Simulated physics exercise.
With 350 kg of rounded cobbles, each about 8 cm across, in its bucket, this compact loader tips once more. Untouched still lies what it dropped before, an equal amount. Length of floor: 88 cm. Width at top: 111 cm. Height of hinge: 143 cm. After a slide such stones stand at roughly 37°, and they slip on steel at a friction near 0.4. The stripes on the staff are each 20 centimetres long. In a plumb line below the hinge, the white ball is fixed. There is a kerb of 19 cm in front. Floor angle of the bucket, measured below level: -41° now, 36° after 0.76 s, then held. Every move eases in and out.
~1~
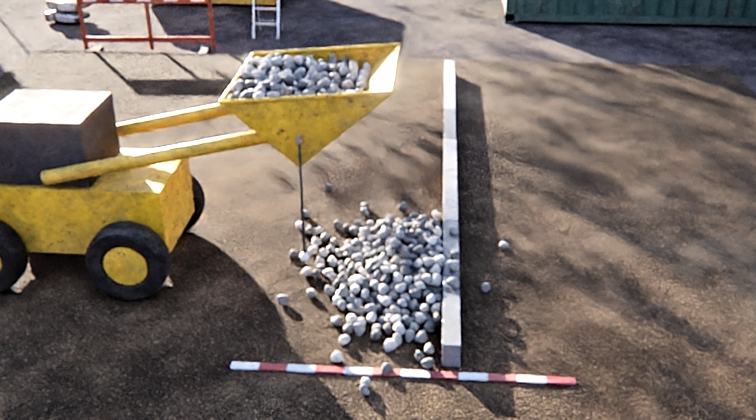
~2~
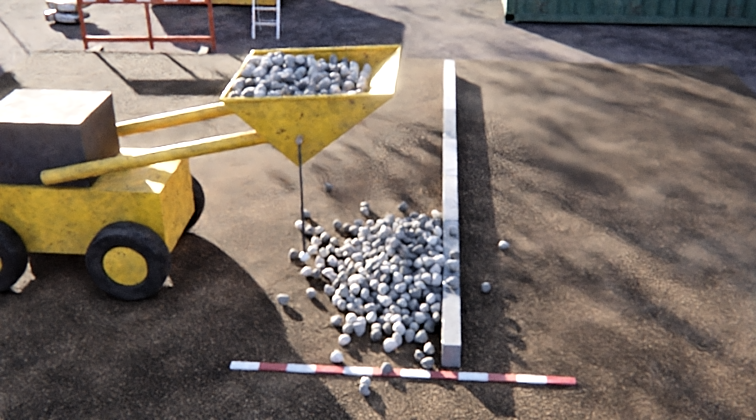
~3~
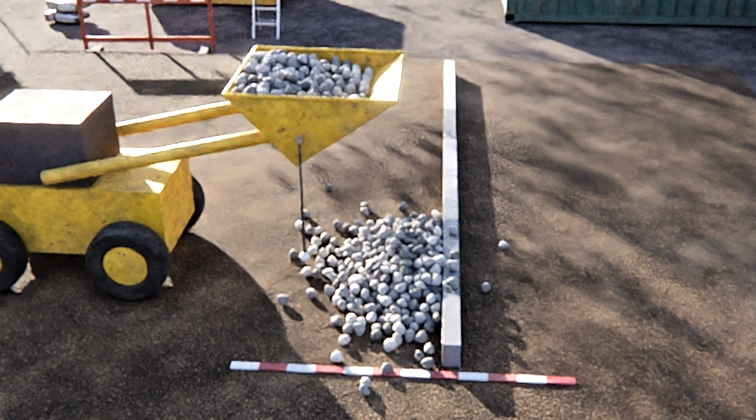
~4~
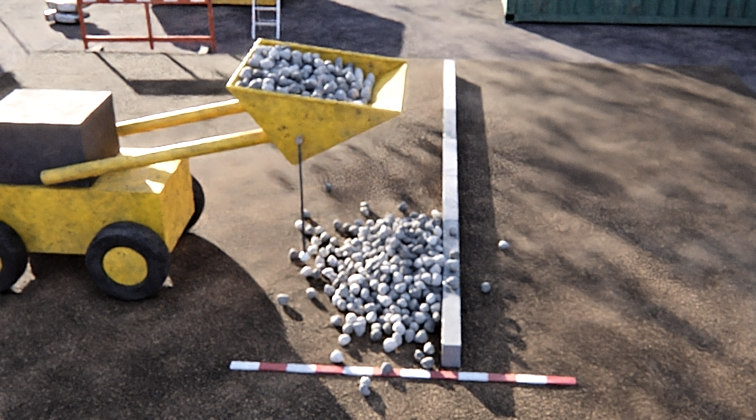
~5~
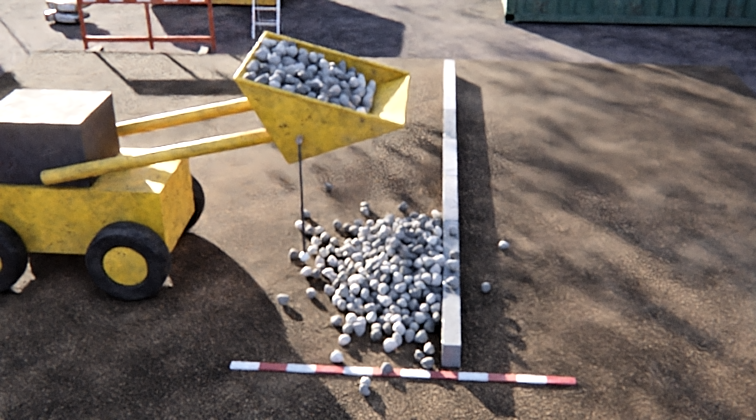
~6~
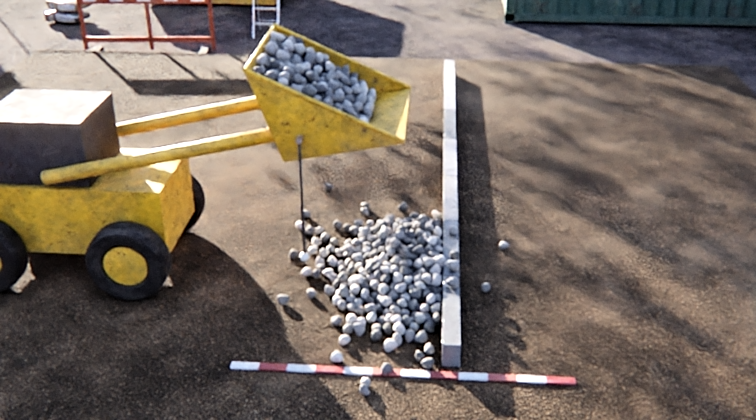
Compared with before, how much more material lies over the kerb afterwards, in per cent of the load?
Some 44 per cent of a load more.
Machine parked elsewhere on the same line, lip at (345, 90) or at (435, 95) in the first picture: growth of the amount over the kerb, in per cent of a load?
Around 5 percent, then around 90 percent.
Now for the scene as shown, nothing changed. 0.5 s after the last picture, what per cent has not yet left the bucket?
Around 85 per cent of the load is still inside.
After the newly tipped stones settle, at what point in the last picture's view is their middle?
(446, 263).
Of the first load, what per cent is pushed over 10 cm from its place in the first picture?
0 %.
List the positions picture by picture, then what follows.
In the first frame, the bucket is at -41°, its lip at (392, 93); the top of the load is at (282, 64). The earlier load is highest near (420, 252), 25 cm above ground level, 100 % on this side of the kerb.
The second frame shows lip at (393, 95), floor tilted -39°, highest stones at (283, 64).
In the third frame, the bucket is at -35°, its lip at (397, 102); the top of the load is at (274, 61).
In the fourth frame, the bucket is at -29°, its lip at (401, 113); the top of the load is at (267, 56).
The fifth frame shows lip at (403, 127), floor tilted -21°, highest stones at (273, 50).
The sixth frame shows lip at (404, 142), floor tilted -12°, highest stones at (281, 45).
Then, 0.2 s after the last picture the floor is at 24°; in per cent of one load, 100 in the bucket, 100 on this side of the kerb; the foremost stones are at (461, 265).
Then, 0.5 s after the last picture the floor is at 36°; in per cent of one load, 84 in the bucket, 115 on this side of the kerb; the foremost stones are at (461, 265).
Then, 0.9 s after the last picture the floor is at 36°; in per cent of one load, 26 in the bucket, 163 on this side of the kerb, 11 over the kerb; the foremost stones are at (499, 264).
Then, 3.5 s after the last picture the floor is at 36°; in per cent of one load, 0 in the bucket, 156 on this side of the kerb, 44 over the kerb; the foremost stones are past the picture's edge. Net gain over the kerb, 44.
